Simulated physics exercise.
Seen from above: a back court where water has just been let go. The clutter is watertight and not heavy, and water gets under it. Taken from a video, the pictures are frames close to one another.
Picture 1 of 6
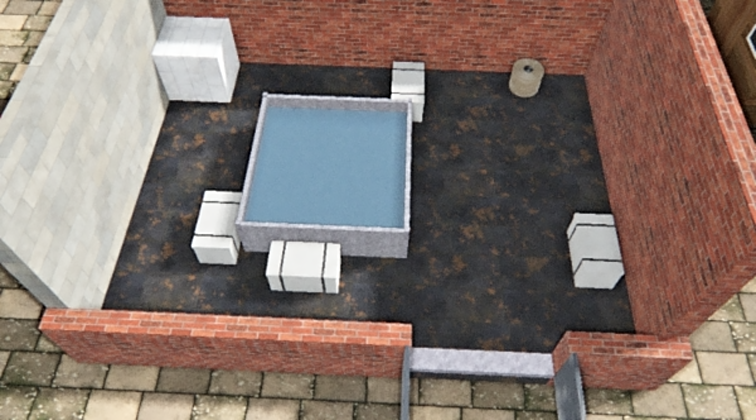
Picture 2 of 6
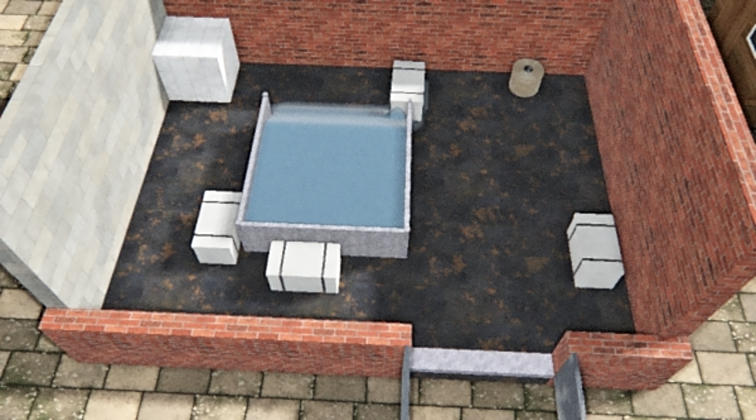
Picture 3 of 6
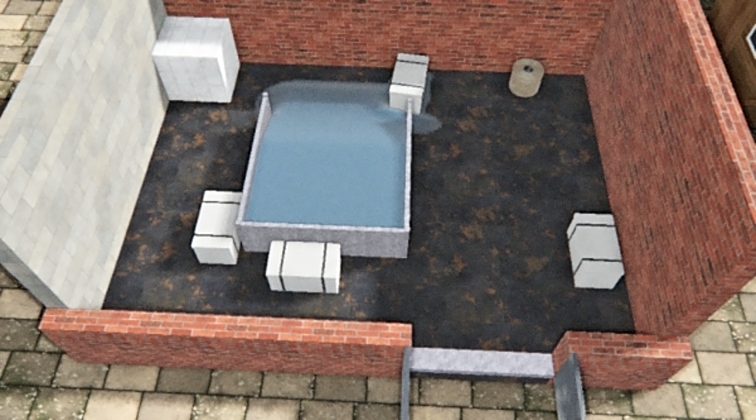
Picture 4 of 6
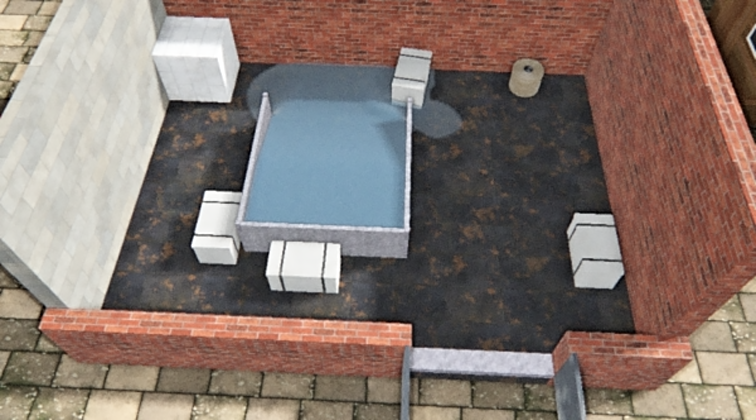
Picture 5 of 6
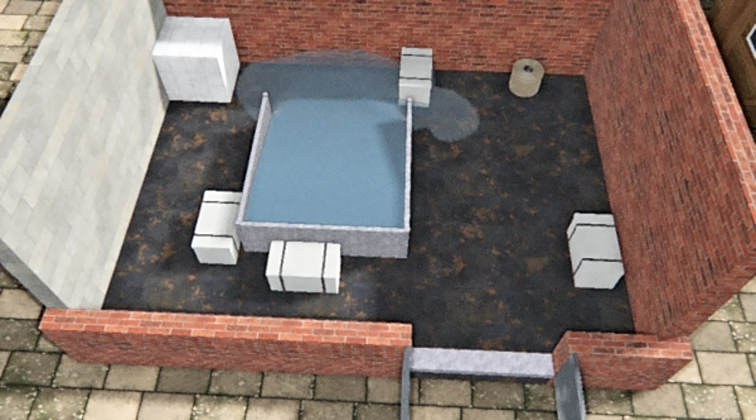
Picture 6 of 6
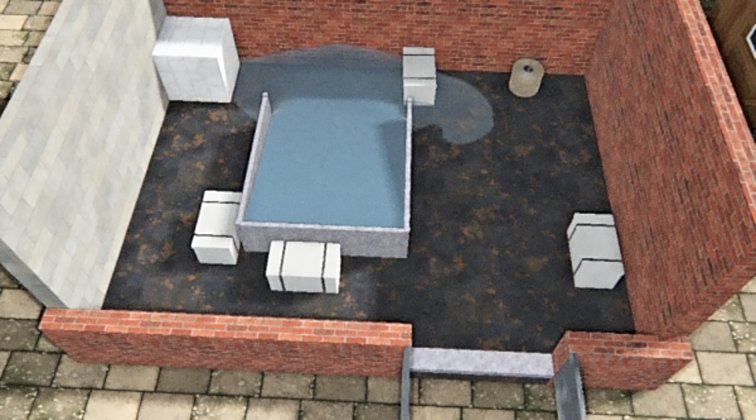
In a brick-walled yard, water spreads from a pool's open back and shifts one white trunk slightly.
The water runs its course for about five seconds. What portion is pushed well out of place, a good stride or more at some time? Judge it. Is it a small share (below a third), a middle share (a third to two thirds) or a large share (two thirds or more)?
A large share, two thirds or more.
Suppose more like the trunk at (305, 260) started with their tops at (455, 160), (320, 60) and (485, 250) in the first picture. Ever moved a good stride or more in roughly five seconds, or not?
In order: Hardly budges, shoved clear, then hardly budges.
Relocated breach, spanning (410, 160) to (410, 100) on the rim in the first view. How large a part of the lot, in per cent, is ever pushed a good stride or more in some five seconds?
Roughly 60 %.
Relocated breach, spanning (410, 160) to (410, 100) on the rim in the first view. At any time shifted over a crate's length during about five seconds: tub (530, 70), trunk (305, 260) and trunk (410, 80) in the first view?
Object by object: Covered the distance, short of it, covered the distance.
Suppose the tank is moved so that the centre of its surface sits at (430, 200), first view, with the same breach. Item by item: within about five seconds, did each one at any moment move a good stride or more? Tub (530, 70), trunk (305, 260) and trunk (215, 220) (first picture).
Well, in order they come out as moved that far, stayed within it and stayed within it.
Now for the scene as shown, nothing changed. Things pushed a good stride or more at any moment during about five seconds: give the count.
That adds up to 4.
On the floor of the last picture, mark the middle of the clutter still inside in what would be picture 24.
What remains is centred near (446, 252).
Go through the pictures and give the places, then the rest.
In the first frame, a trunk at (408, 82), on the bottom; a trunk at (217, 219), on the bottom; 0 of 5 have shifted.
In the second frame, a trunk at (408, 81), on the bottom; a trunk at (217, 219), on the bottom; 0 of 5 have shifted.
In the third frame, a trunk at (410, 74) rests on the ground, close to its start; a trunk at (217, 219), on the bottom; 1 of 5 have shifted.
In the fourth frame, a trunk at (412, 68), on the bottom, close to its start; a trunk at (217, 219) rests on the ground; 1 of 5 have shifted.
In the fifth frame, a trunk at (416, 67), on the bottom, a stride from its start; a trunk at (217, 219), on the bottom; 1 of 5 have shifted.
In the sixth frame, a trunk at (419, 66) rests on the ground, a stride from its start; a trunk at (217, 219), on the bottom; 1 of 5 have shifted.
A moment on, 0 of 5 are well off their spots; 0 afloat.
Next, 2 of 5 are well off their spots; 0 afloat.
Later, 3 of 5 are well off their spots; 3 afloat.
In the end, 4 of 5 are well off their spots, and 4 have been at some point; 2 afloat.
